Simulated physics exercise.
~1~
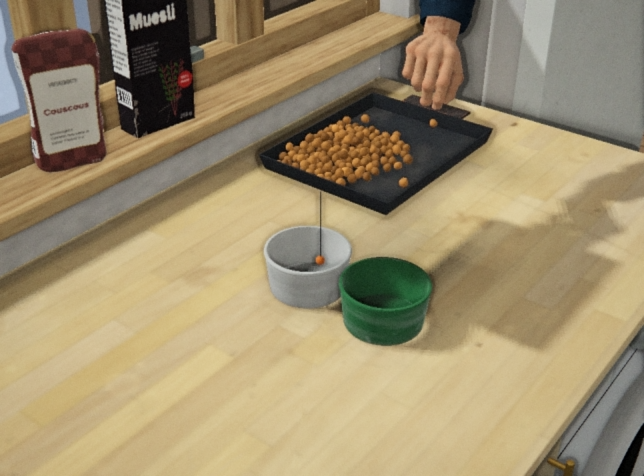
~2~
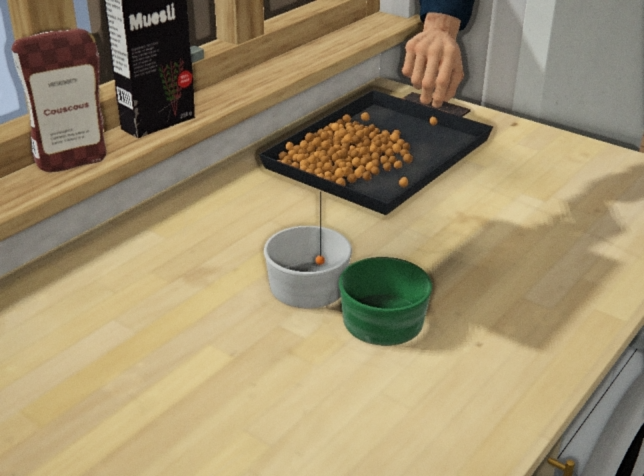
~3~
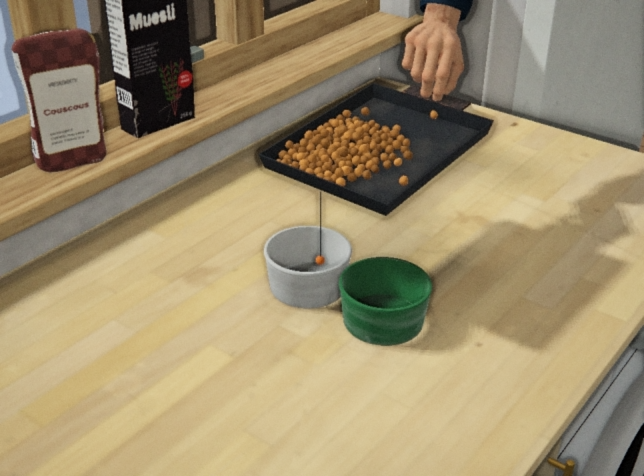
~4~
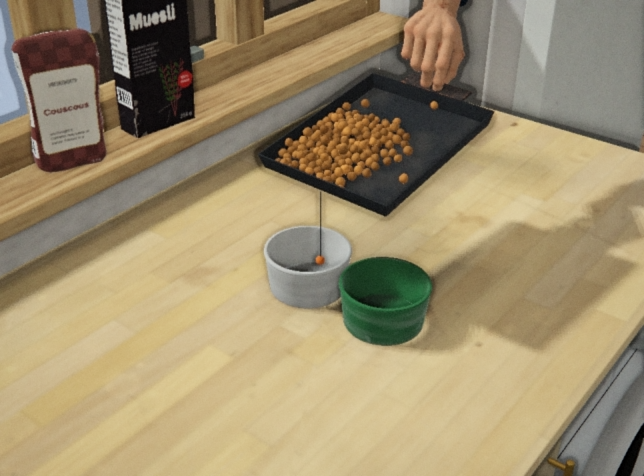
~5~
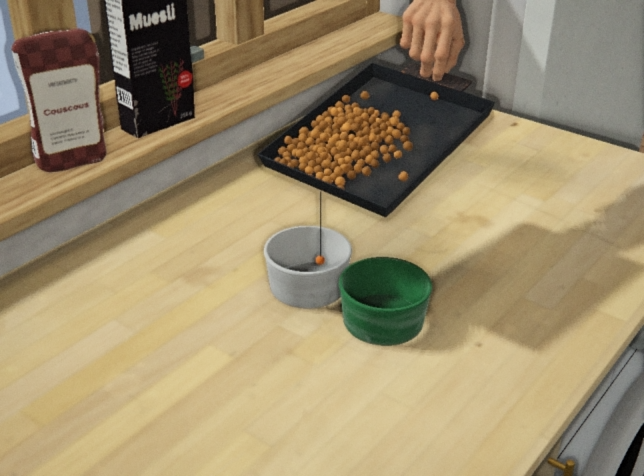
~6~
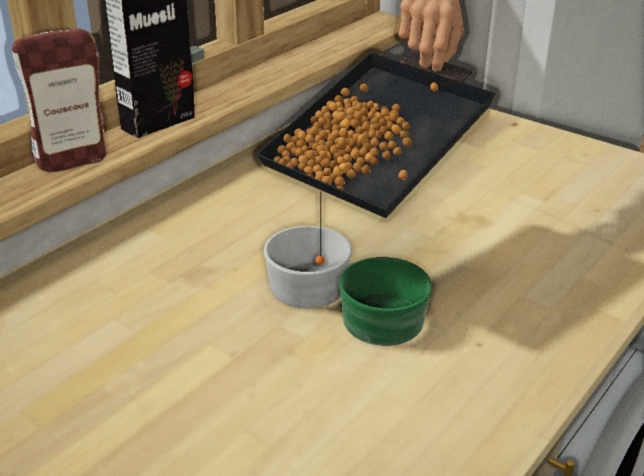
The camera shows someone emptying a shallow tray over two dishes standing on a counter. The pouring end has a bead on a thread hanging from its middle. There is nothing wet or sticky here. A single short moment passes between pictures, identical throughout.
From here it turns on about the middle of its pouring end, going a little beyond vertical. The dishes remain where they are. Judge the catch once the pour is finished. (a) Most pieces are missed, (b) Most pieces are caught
a, most pieces are missed.
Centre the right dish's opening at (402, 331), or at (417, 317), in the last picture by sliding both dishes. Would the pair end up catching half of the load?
Result, first setup: A majority share; second setup: A minority share.
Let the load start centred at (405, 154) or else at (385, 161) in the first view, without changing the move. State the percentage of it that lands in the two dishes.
You'd get about 10 per cent first and about 10 per cent second.
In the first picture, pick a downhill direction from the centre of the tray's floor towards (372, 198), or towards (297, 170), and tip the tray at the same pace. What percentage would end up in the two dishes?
You'd see roughly 50 per cent the first time and 40 per cent the second.
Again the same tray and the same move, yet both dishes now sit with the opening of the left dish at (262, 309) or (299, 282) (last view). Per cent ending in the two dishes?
The first position comes out at 40 per cent, the other at 70 per cent.
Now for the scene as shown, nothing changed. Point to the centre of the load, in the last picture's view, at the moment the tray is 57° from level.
Around (326, 158).
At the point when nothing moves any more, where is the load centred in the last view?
It settles centred around (294, 345).
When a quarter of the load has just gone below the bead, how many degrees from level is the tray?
About 100° of tilt.
Soon after the last picture, tray tipped steeply; nearly all on the tray; a stray few in the air.
A little later, tray tipped right over; nearly all on the tray; a small part outside both; a stray few in the air.
Later still, tray tipped past a quarter turn; a small part in the right dish; a stray few in the left dish; nearly all outside both.
At rest, tray tipped past a quarter turn; a small part in the right dish; a stray few in the left dish; nearly all outside both.
